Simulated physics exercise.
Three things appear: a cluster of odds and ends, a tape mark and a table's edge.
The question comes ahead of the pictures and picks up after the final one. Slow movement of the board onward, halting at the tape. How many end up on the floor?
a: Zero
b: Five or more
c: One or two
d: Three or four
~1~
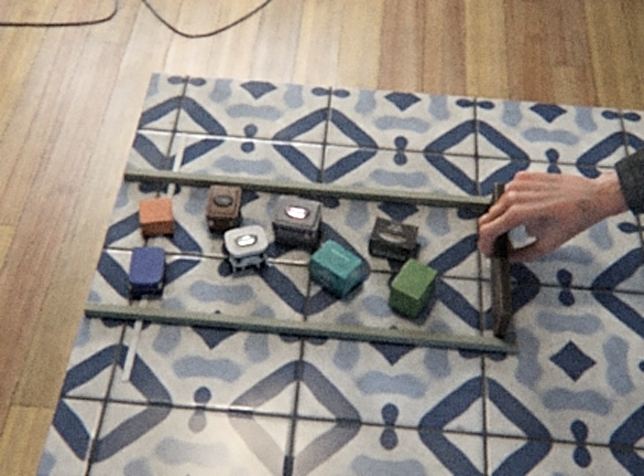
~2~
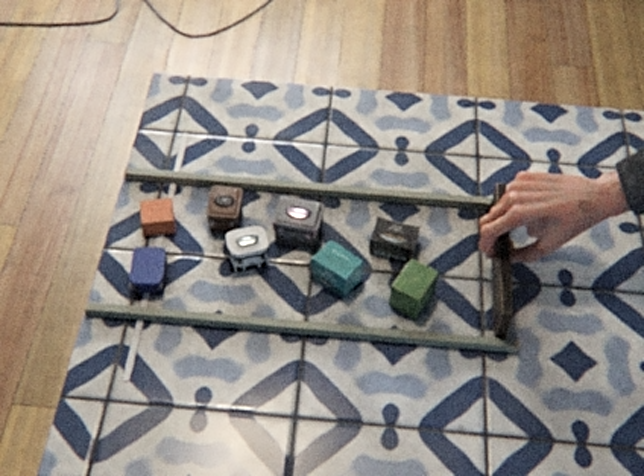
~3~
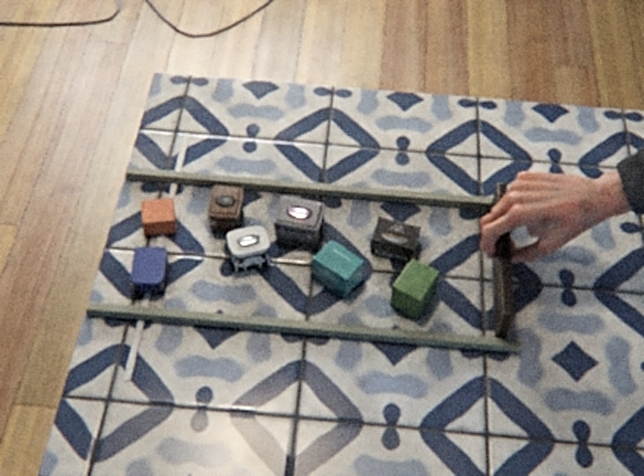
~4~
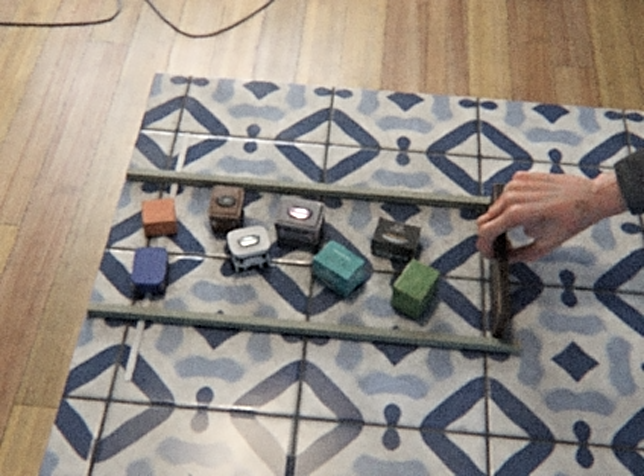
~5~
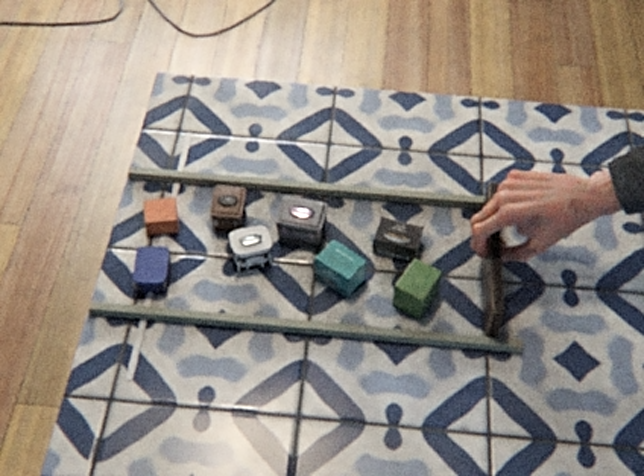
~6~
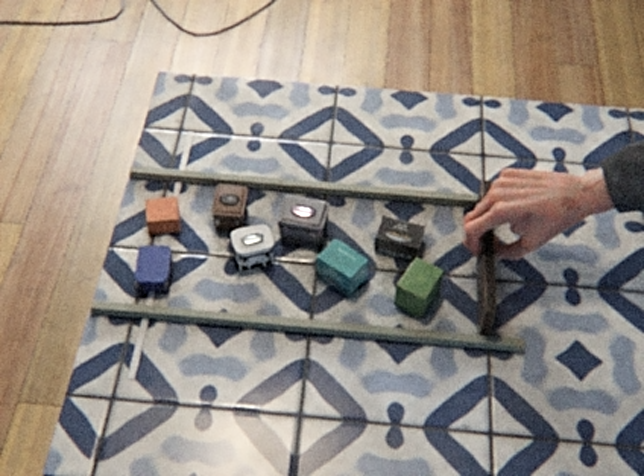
The answer is d.
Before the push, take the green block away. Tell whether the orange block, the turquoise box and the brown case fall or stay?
Outcome - orange block falling, turquoise box staying, brown case falling.
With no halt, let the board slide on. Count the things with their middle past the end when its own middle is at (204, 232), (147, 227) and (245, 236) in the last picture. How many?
In order of the places given, that's 2, 6 and 1.
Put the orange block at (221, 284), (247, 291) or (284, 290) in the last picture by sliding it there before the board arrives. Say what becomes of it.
Each try in turn, the orange block is safe, then is safe, then is safe.
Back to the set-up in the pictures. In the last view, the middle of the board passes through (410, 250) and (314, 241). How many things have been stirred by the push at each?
Counts: 2 / 6.
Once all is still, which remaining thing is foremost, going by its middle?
That would be the blue case.
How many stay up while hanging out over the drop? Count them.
So the number is 2.
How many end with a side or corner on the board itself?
Total: 2.
Early on, none off yet; orange block at rest near (163, 216); blue case at rest near (154, 270); brown case at rest near (230, 209).
A while later, none off yet; orange block travelled about its own width near (129, 212); blue case at rest near (154, 270); brown case travelled well along near (163, 201).
Finally, the number that fall off is three or four; lost, grey case, white case, brown case and orange block.
